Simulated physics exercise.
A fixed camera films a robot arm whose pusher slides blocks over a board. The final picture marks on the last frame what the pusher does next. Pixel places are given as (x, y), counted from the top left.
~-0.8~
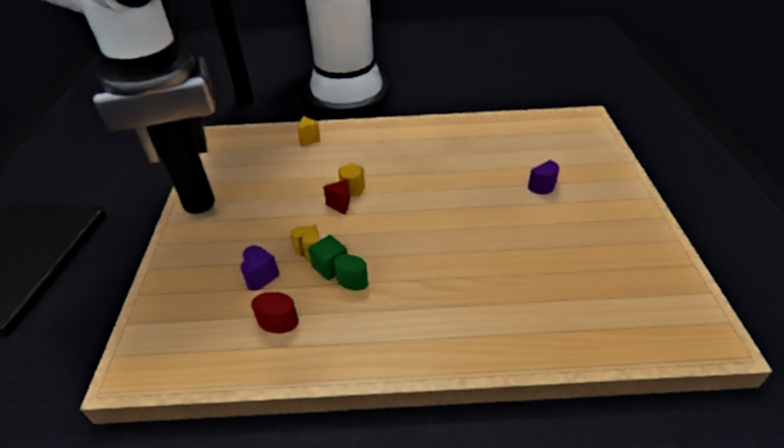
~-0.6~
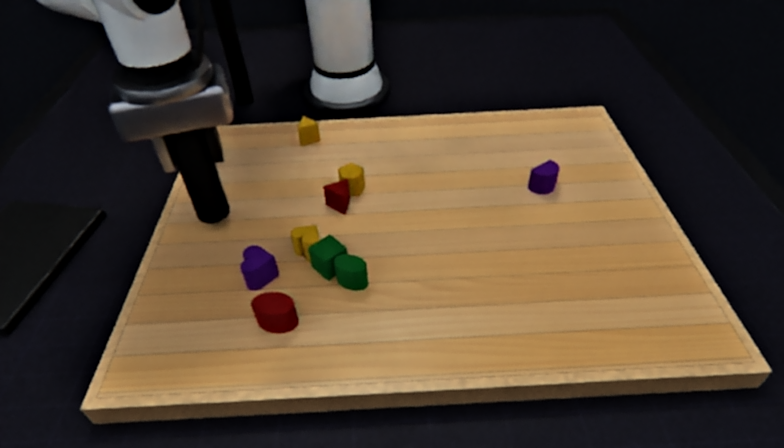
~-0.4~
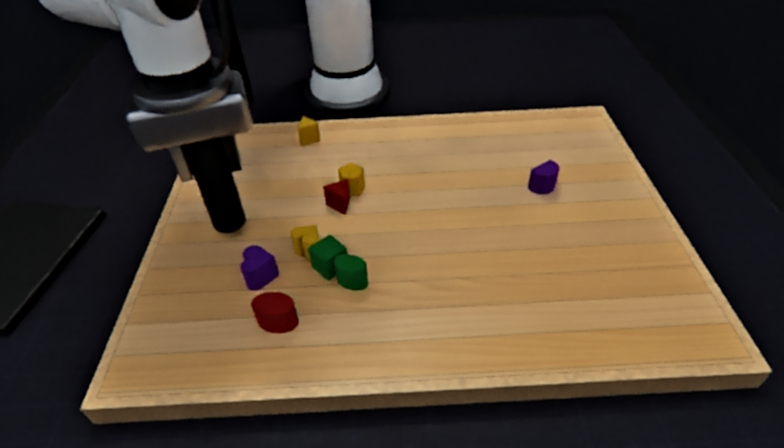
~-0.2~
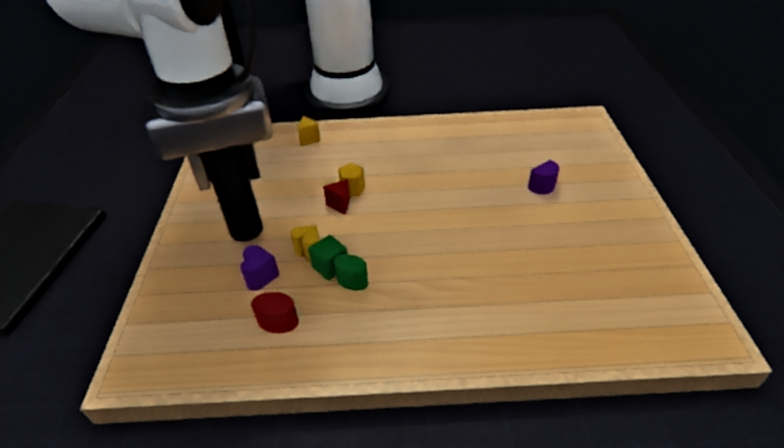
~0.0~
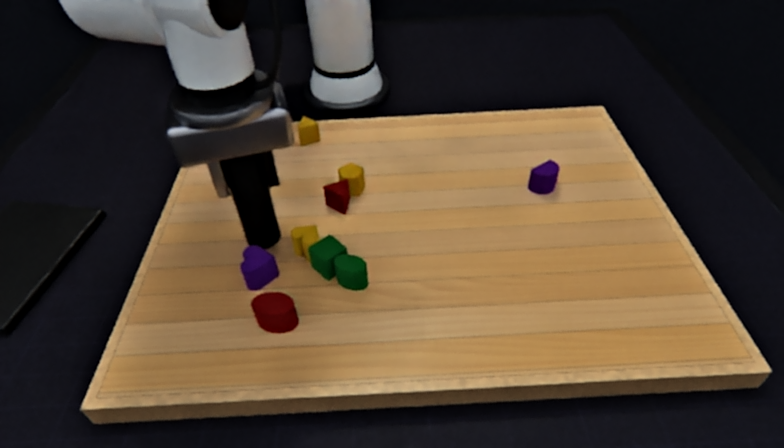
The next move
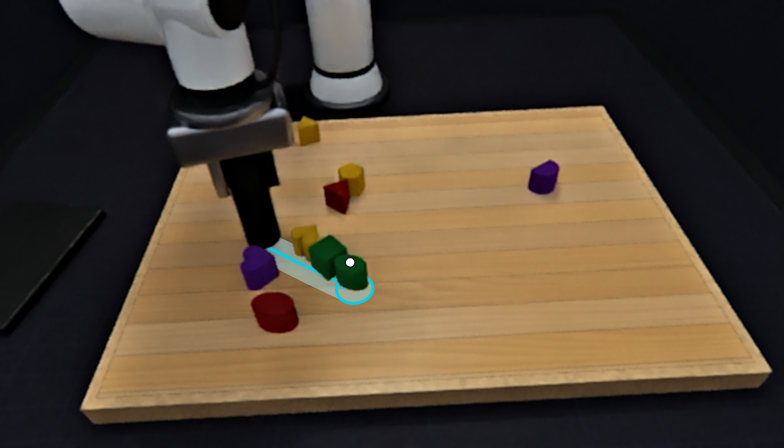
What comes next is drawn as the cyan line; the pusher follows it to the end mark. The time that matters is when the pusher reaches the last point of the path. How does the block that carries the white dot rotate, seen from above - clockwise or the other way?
It goes clockwise.
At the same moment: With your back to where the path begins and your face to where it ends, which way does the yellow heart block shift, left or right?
Measured against the direction from start to end, the yellow heart block shifts toward the left-hand side.
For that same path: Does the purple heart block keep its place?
I believe so.
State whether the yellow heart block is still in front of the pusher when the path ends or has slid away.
I'm fairly sure the yellow heart block slides away from the front of the pusher at some point.
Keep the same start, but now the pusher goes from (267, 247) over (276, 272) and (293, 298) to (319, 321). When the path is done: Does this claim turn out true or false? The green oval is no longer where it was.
Answer: False.
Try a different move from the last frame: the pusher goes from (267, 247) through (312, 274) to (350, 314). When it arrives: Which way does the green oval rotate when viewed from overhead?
Looking down, my answer is that the green oval rotates clockwise.
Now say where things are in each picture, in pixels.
In the first frame, lower end of the pusher (199, 204), tops of blocks, purple heart block (255, 258), yellow heart block (306, 233), green square (327, 247), green oval (350, 262).
In the second frame, pusher (214, 213), blocks as before.
In the third frame, pusher (230, 222), blocks as before.
In the fourth frame, pusher (247, 230), blocks as before.
In the fifth frame, pusher (264, 238), purple heart block (255, 258), yellow heart block (306, 233), green square (327, 247), green oval (350, 262).
The drawn path runs in a line from (267, 247) to (355, 289); the dot is on the green oval.
On the path given first. One third of the way, pusher (292, 251); yellow heart block (314, 230), turned 25° clockwise.
Two thirds of the way, pusher (322, 266); yellow heart block (320, 230); green square (354, 250), turned 40° anticlockwise; green oval (377, 269), turned 45° clockwise.
At the end, pusher (354, 280); purple heart block not moved; yellow heart block (320, 230); green square (372, 249), turned 95° anticlockwise; green oval (384, 269), turned 80° clockwise.
